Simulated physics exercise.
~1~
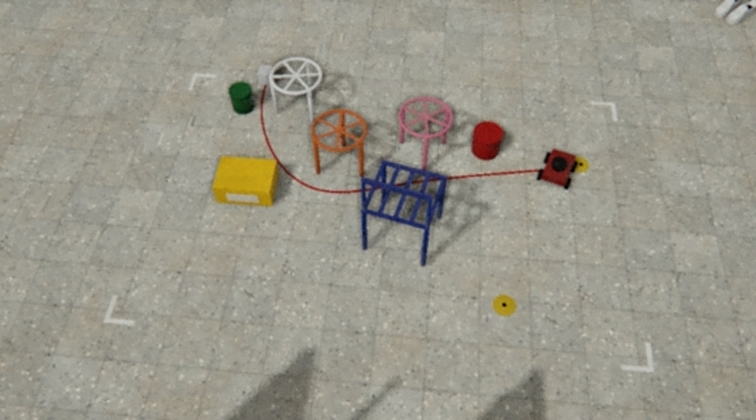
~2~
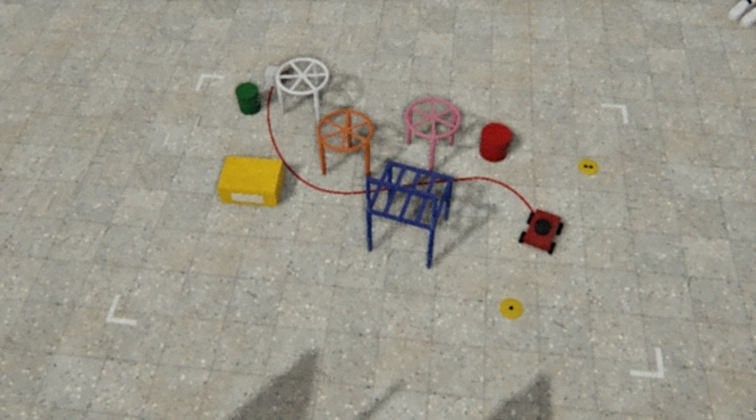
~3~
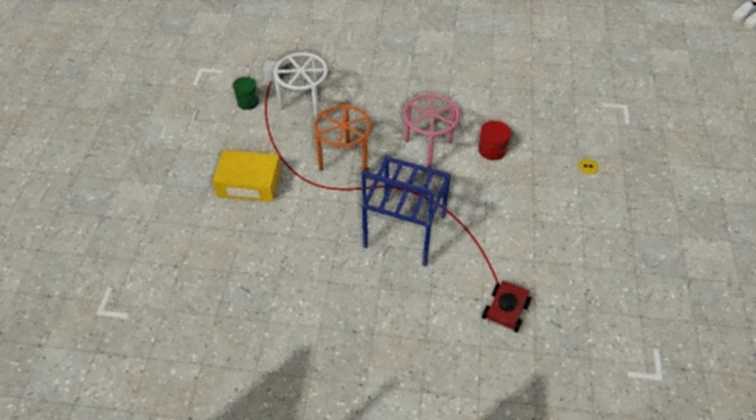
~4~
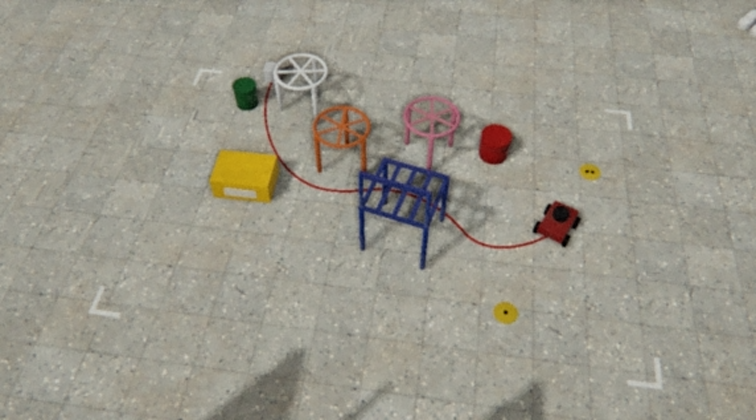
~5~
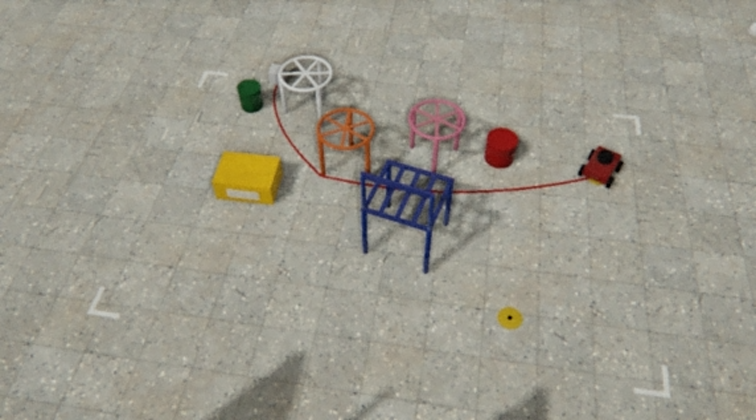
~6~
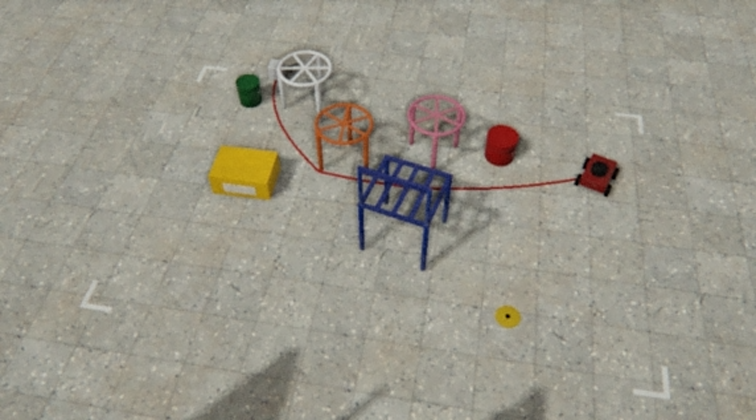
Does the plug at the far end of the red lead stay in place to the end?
Yes, the plug holds, and the far end of the lead is still in its place by the white stool.
